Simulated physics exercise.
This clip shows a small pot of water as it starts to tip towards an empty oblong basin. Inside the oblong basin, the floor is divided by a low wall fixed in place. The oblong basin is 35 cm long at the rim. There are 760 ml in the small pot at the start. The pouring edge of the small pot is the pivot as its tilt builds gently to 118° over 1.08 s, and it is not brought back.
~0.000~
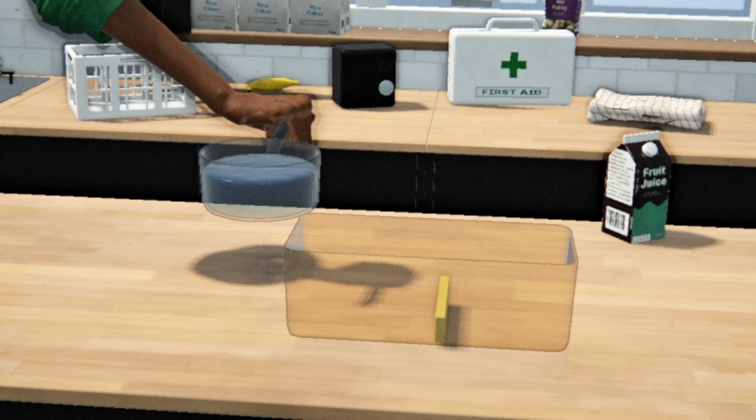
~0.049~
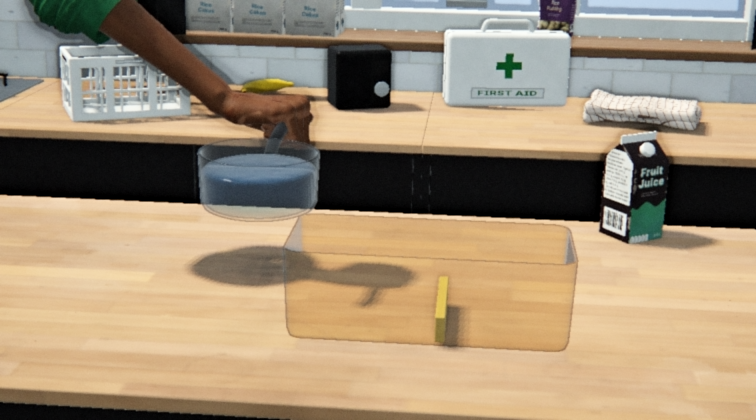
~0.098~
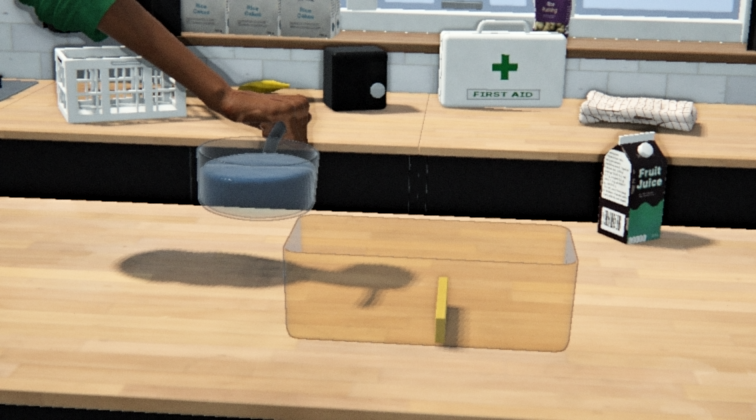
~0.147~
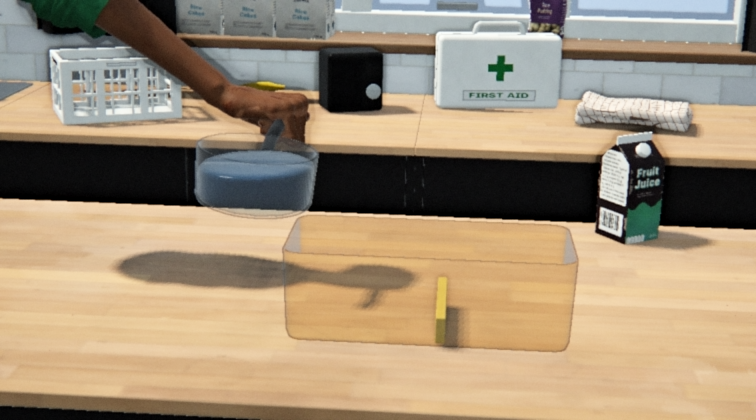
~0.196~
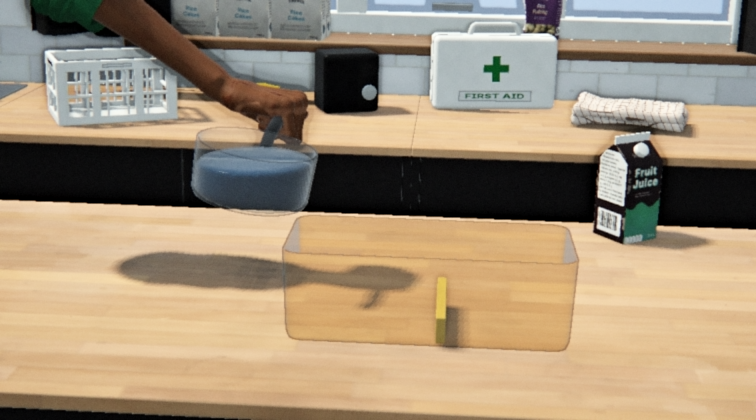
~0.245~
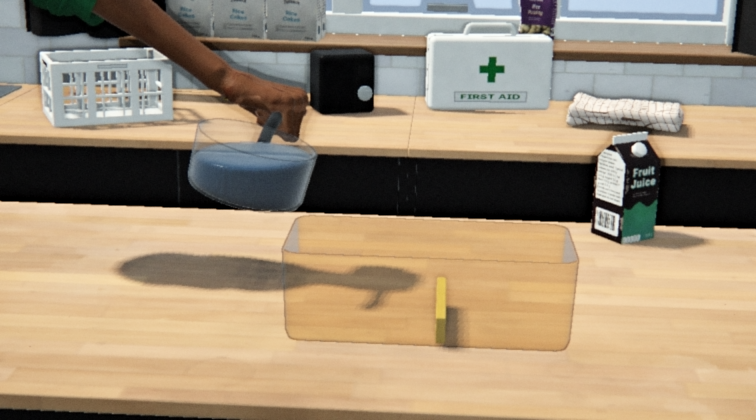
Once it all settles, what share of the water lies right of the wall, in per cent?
12 %.
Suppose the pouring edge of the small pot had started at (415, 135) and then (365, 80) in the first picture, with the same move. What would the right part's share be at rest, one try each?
It comes to 80 per cent, and then 75 per cent.
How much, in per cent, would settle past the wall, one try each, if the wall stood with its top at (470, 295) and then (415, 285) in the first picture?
Respectively 15 and 25 %.
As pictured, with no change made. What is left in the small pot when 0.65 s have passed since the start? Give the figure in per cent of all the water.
50 %.
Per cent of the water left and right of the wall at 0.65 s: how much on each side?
I'd say some 10 in a hundred on the left and 0 on the right.
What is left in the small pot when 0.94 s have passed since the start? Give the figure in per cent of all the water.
4 %.
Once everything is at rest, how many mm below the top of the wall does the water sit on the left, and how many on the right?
Measured: Left around 10 mm, right around 30 mm.
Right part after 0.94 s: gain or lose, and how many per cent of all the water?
A gain, roughly 6 percent.
After 0.65 s the tilt is 77° and 50 per cent is still to pour, 10 is left of the wall and 0 right of it.
After 0.94 s the tilt is 113° and 4 per cent is still to pour, 76 is left of the wall and 6 right of it.
After 1.25 s the tilt is 118° and 0 per cent is still to pour, 87 is left of the wall and 11 right of it.
After 1.58 s the tilt is 118° and 0 per cent is still to pour, 86 is left of the wall and 12 right of it.
In the end 86 per cent lies left of the wall, 12 right of it and 2 outside.
